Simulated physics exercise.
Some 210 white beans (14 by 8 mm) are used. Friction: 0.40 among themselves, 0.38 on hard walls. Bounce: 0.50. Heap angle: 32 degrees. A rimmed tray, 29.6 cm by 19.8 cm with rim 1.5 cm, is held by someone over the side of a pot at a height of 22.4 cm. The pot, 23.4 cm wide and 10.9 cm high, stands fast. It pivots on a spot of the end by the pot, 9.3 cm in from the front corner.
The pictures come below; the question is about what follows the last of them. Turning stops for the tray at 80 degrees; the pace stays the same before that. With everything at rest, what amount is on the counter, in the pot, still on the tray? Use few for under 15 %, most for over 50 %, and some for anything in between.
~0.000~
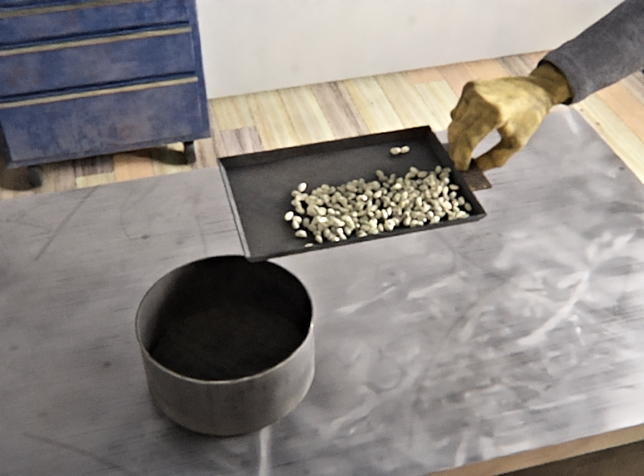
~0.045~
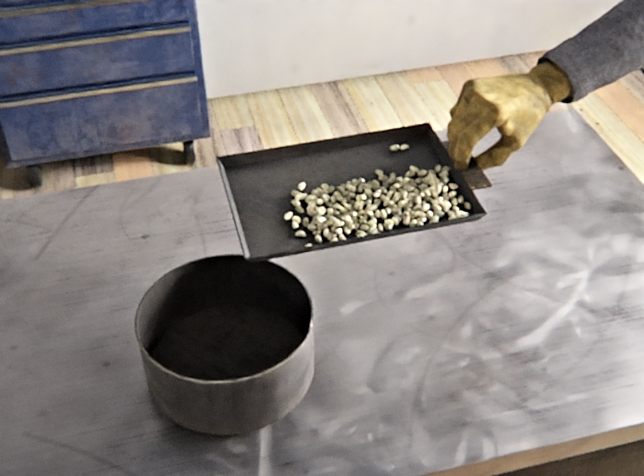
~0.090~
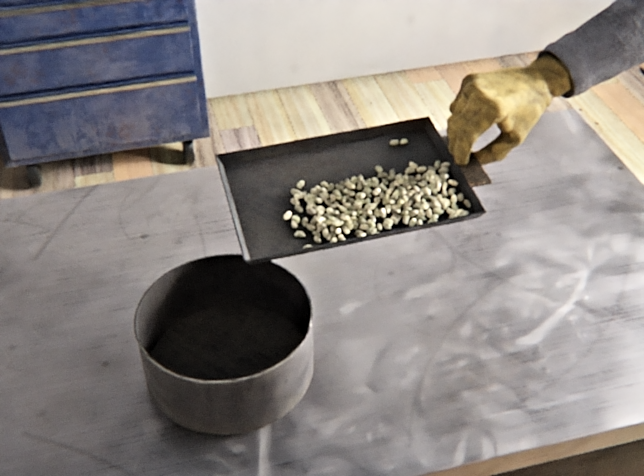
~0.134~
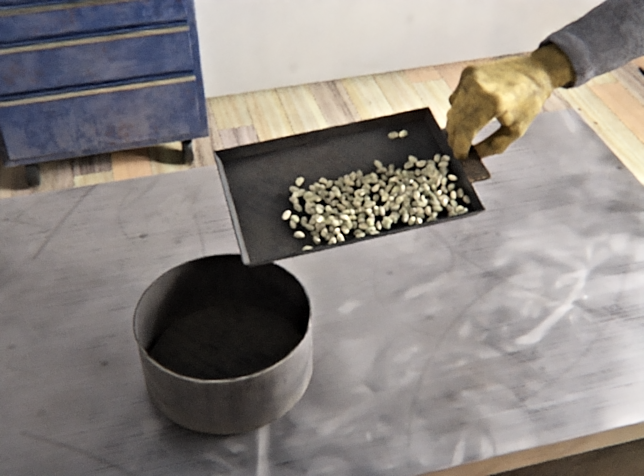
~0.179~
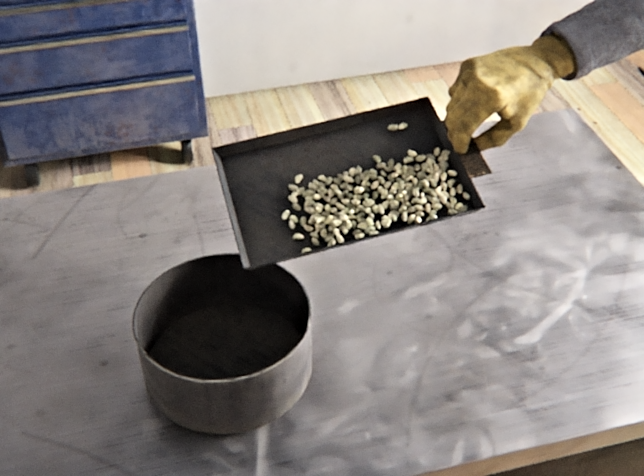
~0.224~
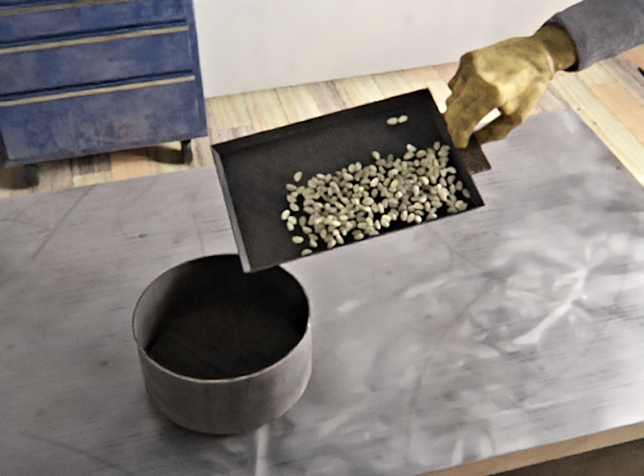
Counter: Some, pot: Most, left on the tray: Few.
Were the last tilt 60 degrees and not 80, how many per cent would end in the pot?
In that case, near 65 percent.
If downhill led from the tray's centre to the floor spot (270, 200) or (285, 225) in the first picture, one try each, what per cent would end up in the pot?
Approximately 60 percent, then 100 percent.
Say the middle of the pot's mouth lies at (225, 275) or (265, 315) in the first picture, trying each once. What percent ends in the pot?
Roughly 35 and 80 percent.
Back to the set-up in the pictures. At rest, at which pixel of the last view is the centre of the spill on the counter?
(331, 414), about.
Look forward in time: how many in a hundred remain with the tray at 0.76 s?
It works out to near 55 per cent of the load.
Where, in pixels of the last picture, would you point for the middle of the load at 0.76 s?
Look near (315, 279) in the last picture.
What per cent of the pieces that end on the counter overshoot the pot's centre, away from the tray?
Roughly 10 percent of the spill.
Then, at 0.55 s, tilt 48 degrees; the tray holds 100 %, the pot 0 %.
After 0.76 s, tilt 68 degrees; the tray holds 55 %, the pot 15 %.
After 1.09 s, tilt 80 degrees; the tray holds 0 %, the pot 65 %.
In the end, at 2.2 s, counter 35 %, pot 65 %, tray 0 %.
